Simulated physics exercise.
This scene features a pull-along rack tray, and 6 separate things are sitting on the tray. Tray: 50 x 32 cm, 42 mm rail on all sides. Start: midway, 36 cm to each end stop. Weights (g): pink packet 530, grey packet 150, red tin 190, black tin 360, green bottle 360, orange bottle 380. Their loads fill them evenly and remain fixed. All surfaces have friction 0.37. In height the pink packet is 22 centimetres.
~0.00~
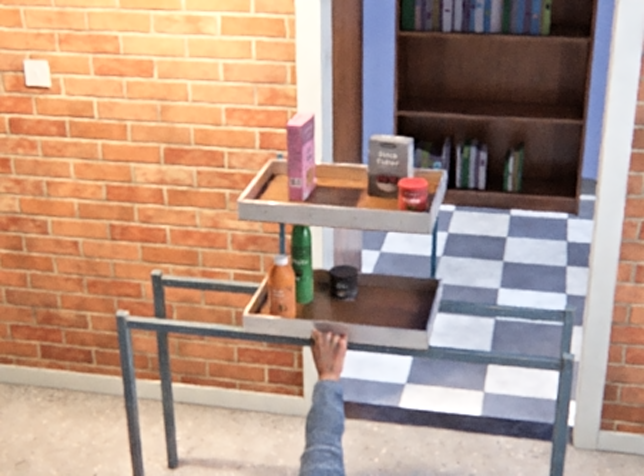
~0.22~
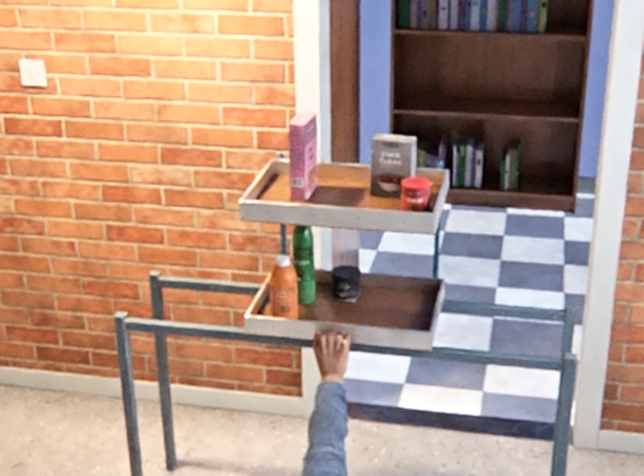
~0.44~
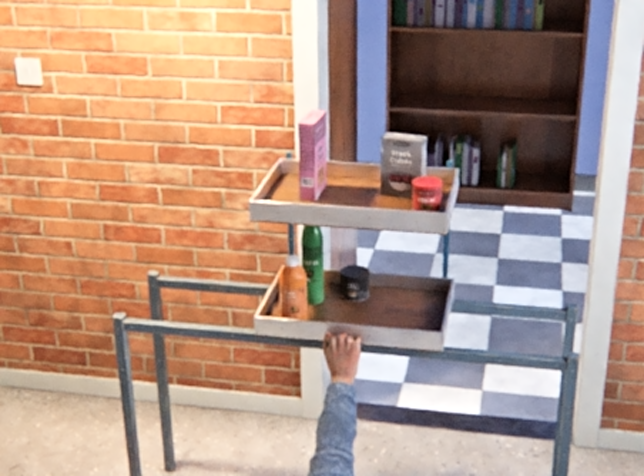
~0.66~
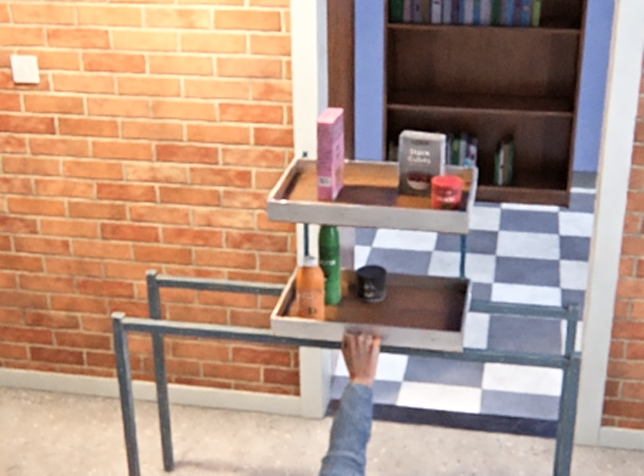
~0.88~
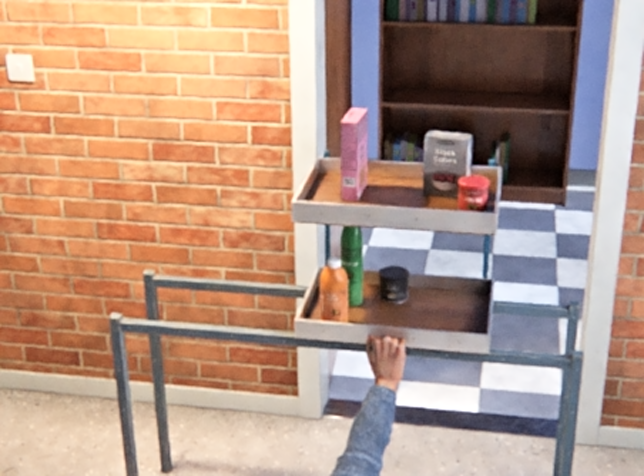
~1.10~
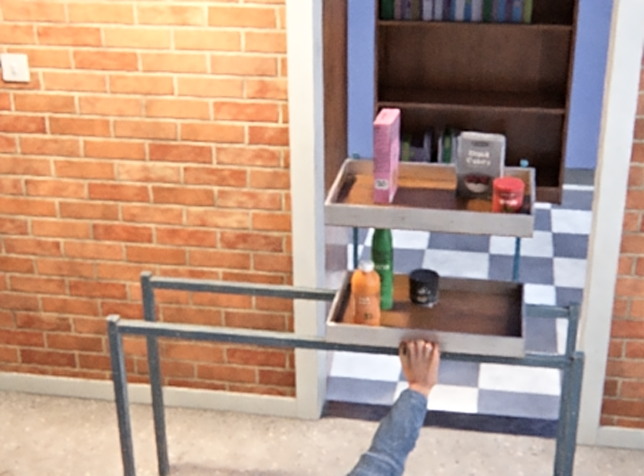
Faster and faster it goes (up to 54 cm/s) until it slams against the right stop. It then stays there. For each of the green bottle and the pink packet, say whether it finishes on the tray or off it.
One by one: The green bottle is retained, the pink packet is retained.
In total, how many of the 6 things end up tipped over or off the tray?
It comes to 2.
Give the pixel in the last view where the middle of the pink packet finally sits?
It comes to a stop close to (489, 193).
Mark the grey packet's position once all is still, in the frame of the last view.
Roughly pixel (558, 170).
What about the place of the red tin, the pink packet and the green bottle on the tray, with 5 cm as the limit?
Note: Red tin is left in place. Pink packet departs its position. Green bottle departs its position.
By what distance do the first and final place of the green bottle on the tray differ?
21 cm.
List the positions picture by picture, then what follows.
The first picture shows tray midway; green bottle (302, 258); pink packet (302, 156).
The second picture shows tray 1 cm right; black tin (346, 283); orange bottle (284, 290).
The third picture shows tray 3 cm right; grey packet (403, 166); red tin (427, 196).
The fourth picture shows tray 8 cm right; black tin (371, 283); orange bottle (310, 291).
The fifth picture shows tray 15 cm right; grey packet (447, 165); red tin (473, 195).
The sixth picture shows tray 23 cm right; green bottle (382, 262); pink packet (386, 156).
Around 1.50 s, tray 36 cm right; pink packet at 19° to upright near (454, 159); green bottle at 13° to upright near (445, 265); orange bottle shifted 3 cm.
Around 1.70 s, tray 36 cm right; pink packet at 71° to upright near (484, 180); green bottle at 37° to upright near (465, 271); grey packet shifted 7 cm.
Finally (2.5 s), on their side or leaning hard on the tray, pink packet and green bottle; not toppled but over 5 cm from the start, grey packet; the other 3 still in place (within 5 cm). In the last view, green bottle near (486, 317), pink packet near (489, 193).
